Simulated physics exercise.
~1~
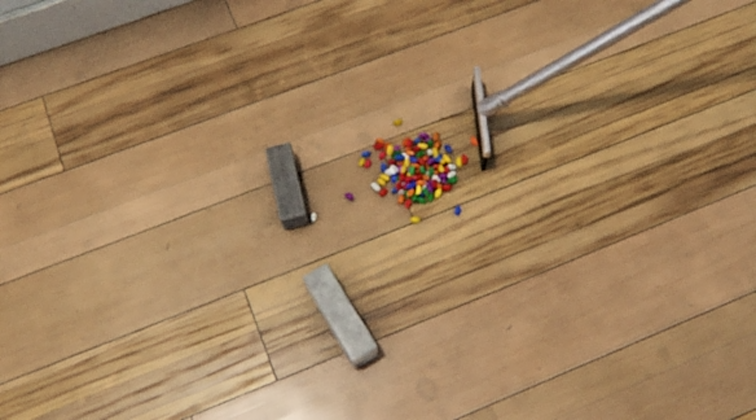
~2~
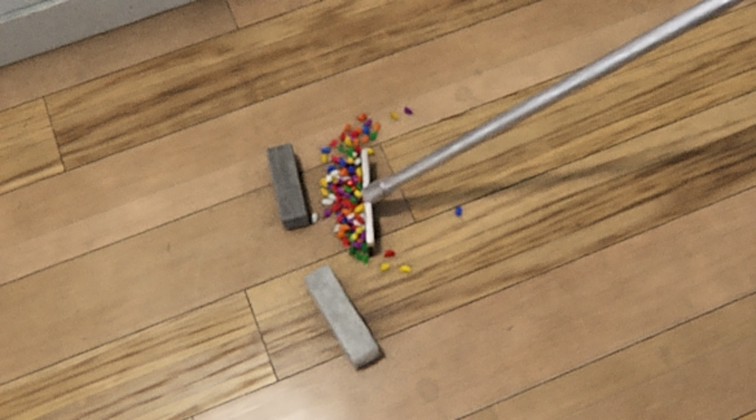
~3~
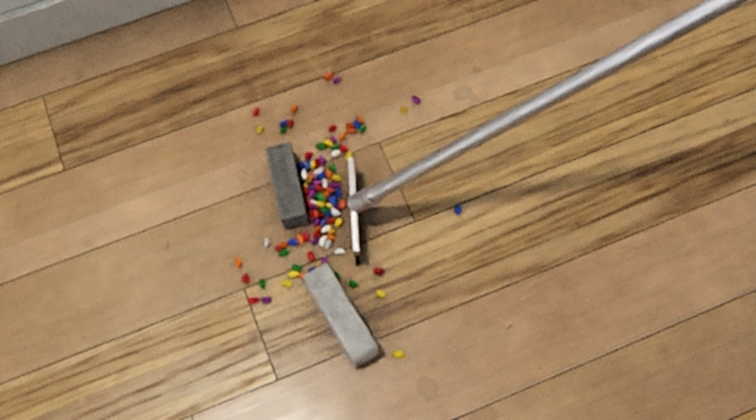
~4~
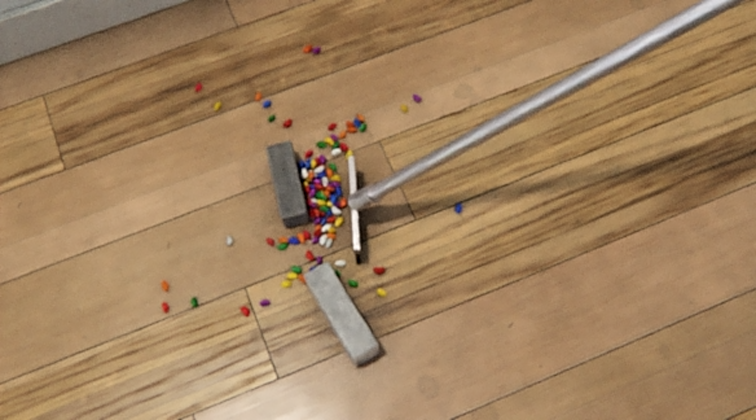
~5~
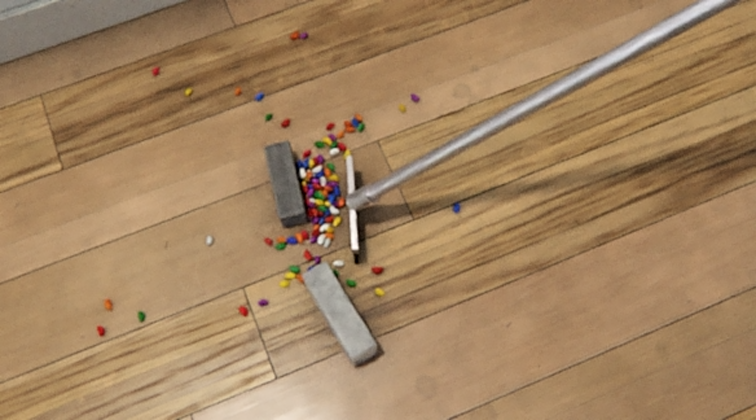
Squeegee pushing a pile of colourful jelly beans left against two grey blocks, then stopping as stray beans scatter beyond them.
